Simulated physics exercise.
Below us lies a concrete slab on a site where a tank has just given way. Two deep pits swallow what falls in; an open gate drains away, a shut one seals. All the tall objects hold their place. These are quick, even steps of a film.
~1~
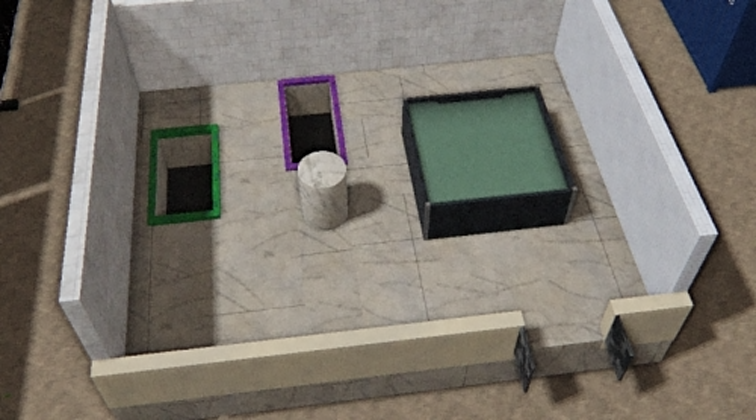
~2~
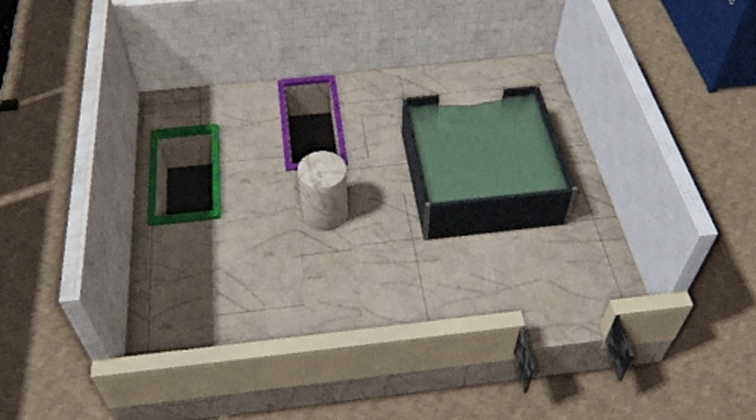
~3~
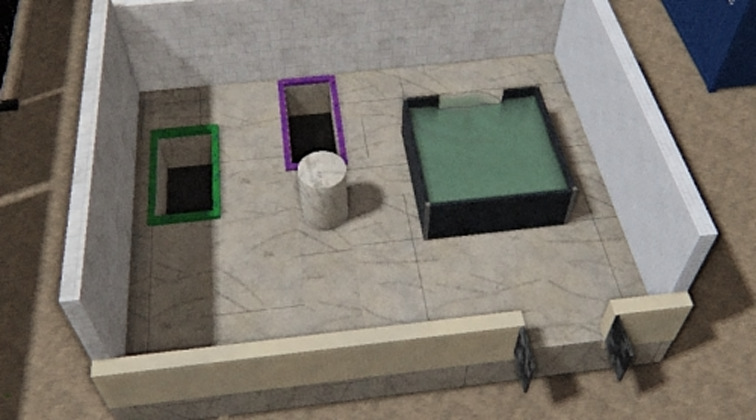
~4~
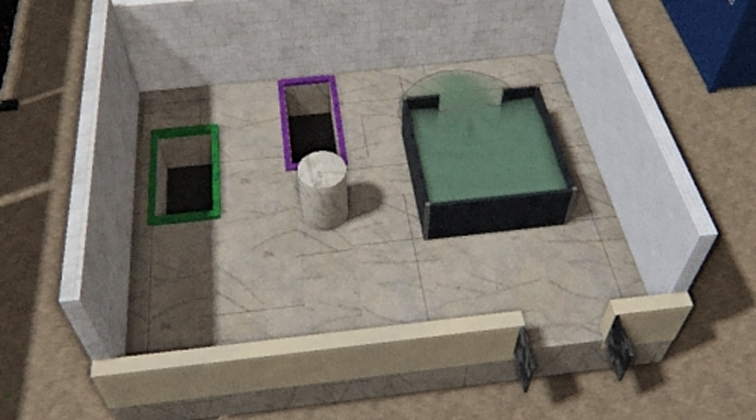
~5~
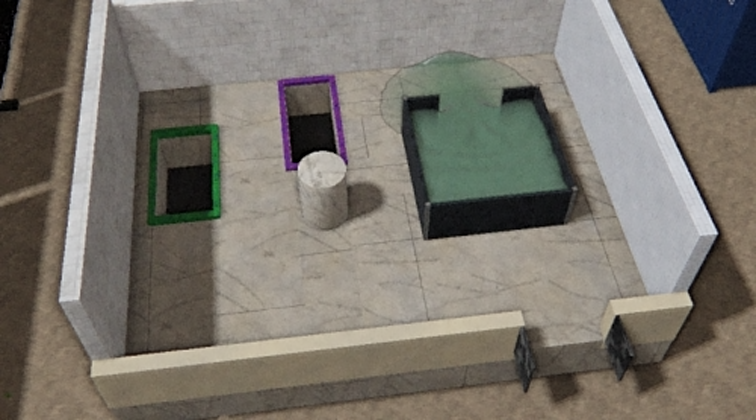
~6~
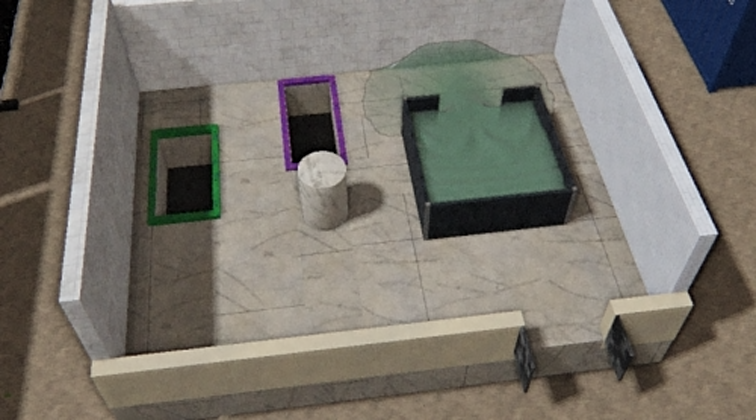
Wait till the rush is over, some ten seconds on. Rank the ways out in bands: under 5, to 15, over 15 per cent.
In the end: The gate takes from 5 to 15 %; the green pit takes less than 5 %; the purple pit takes more than 15 %.
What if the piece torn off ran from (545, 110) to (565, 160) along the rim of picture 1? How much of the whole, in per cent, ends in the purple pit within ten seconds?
In per cent: Purple 20.
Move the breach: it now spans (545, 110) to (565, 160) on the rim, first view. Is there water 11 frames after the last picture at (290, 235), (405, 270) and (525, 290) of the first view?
In turn: Dry, no water, under water.
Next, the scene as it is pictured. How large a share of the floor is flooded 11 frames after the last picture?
Close to 25 %.
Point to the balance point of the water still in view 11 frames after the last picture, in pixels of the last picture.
At about (472, 138).
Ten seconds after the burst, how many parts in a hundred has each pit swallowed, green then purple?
About 0 and 32 per cent.
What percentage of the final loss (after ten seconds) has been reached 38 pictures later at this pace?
Close to 70 %.
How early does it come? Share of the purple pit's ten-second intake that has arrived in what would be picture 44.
Near 75 in a hundred.
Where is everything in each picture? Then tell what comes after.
The first frame shows still water in the open tank at (485, 146).
In the second frame, water pours out on the open tank's far side and has run to a hidden place.
In the third frame, the front is at a hidden place, out from the gap on the open tank's far side.
In the fourth frame, water pours out on the open tank's far side and has run to (436, 76).
In the fifth frame, water pours out on the open tank's far side and has run to (409, 68).
In the sixth frame, water pours out on the open tank's far side and has run to (374, 71).
A moment on, water covers 15 % of the floor; the gate 0 %, the green pit 0 %, the purple pit 1 %.
Next, water covers 25 % of the floor; the gate 0 %, the green pit 0 %, the purple pit 5 %.
Then, water covers 40 % of the floor; the gate 0 %, the green pit 0 %, the purple pit 14 %.
Later, water covers 60 % of the floor; the gate 3 %, the green pit 0 %, the purple pit 24 %.
In the end, water covers 85 % of the floor; the gate 8 %, the green pit 0 %, the purple pit 32 %.
